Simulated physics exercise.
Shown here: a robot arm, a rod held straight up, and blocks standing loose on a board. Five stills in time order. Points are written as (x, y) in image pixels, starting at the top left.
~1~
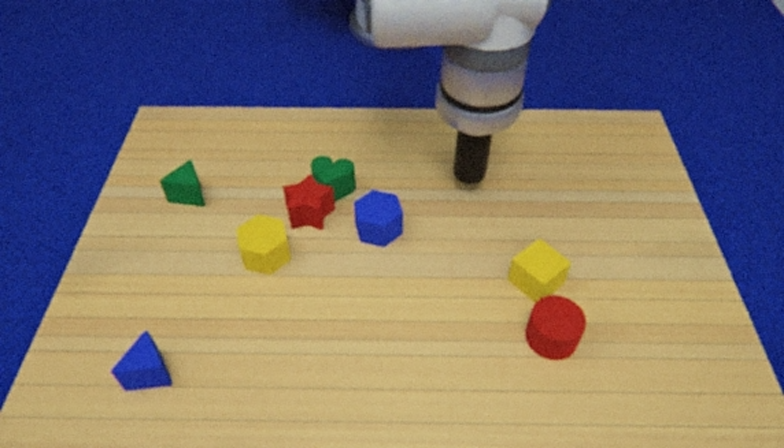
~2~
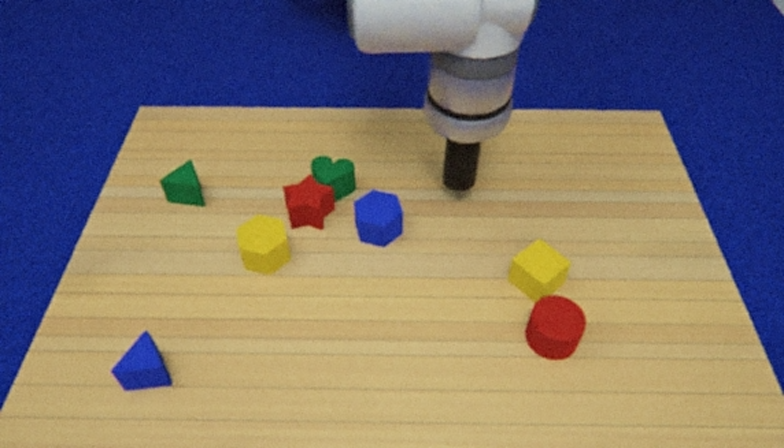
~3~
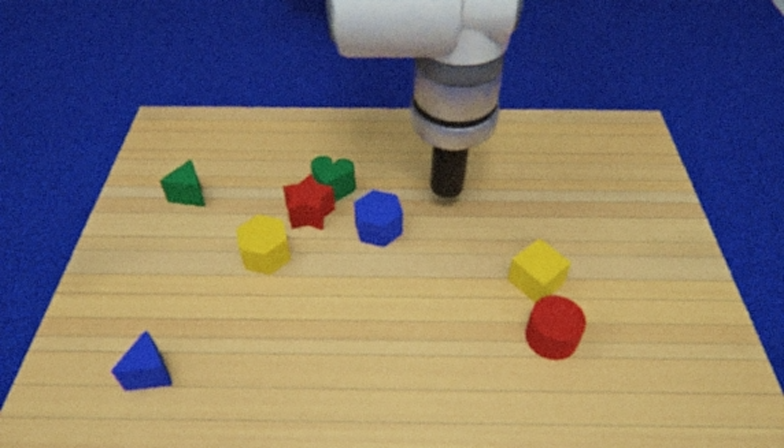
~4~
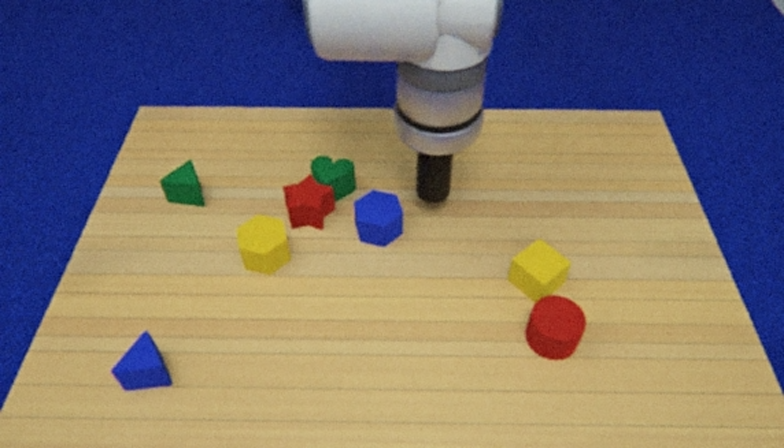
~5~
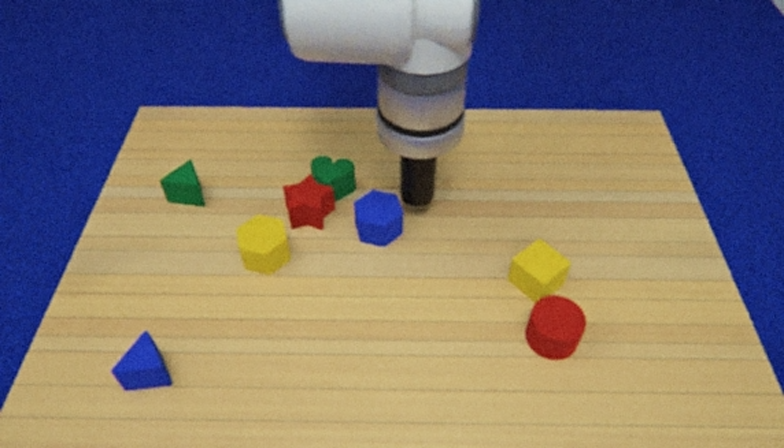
On a wooden board scattered with colourful blocks, a robot arm holding a dark upright rod moved left and slightly nearer, closing in on the blue hexagon while all the blocks stayed still.
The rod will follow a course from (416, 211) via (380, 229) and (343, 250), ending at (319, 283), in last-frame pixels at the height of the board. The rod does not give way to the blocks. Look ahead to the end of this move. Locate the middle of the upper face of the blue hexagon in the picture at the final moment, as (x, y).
I'd expect the centre of its top face to be at (272, 274).
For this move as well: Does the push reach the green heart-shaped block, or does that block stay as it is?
If the rod follows that path, the green heart-shaped block stays in its place.
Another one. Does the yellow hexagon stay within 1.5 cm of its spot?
I'd say yes.
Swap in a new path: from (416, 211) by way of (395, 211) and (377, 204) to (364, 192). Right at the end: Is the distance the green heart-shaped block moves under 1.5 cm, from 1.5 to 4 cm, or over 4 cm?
It is going to finish within 1.5 cm of where it is now.
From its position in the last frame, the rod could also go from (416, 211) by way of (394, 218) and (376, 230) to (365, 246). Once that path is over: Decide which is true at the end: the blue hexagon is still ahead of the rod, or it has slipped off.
My answer is that the blue hexagon is still ahead.
The first path, step by step. One third of the way, rod (379, 214); blue hexagon (343, 224).
Two thirds of the way, rod (341, 235); yellow hexagon (255, 236), turned 20° clockwise; blue hexagon (304, 247), turned 15° anticlockwise.
At the end, rod (317, 269); yellow hexagon (250, 239), turned 35° clockwise; red star-shaped block in place; green heart-shaped block in place; blue hexagon (272, 274).
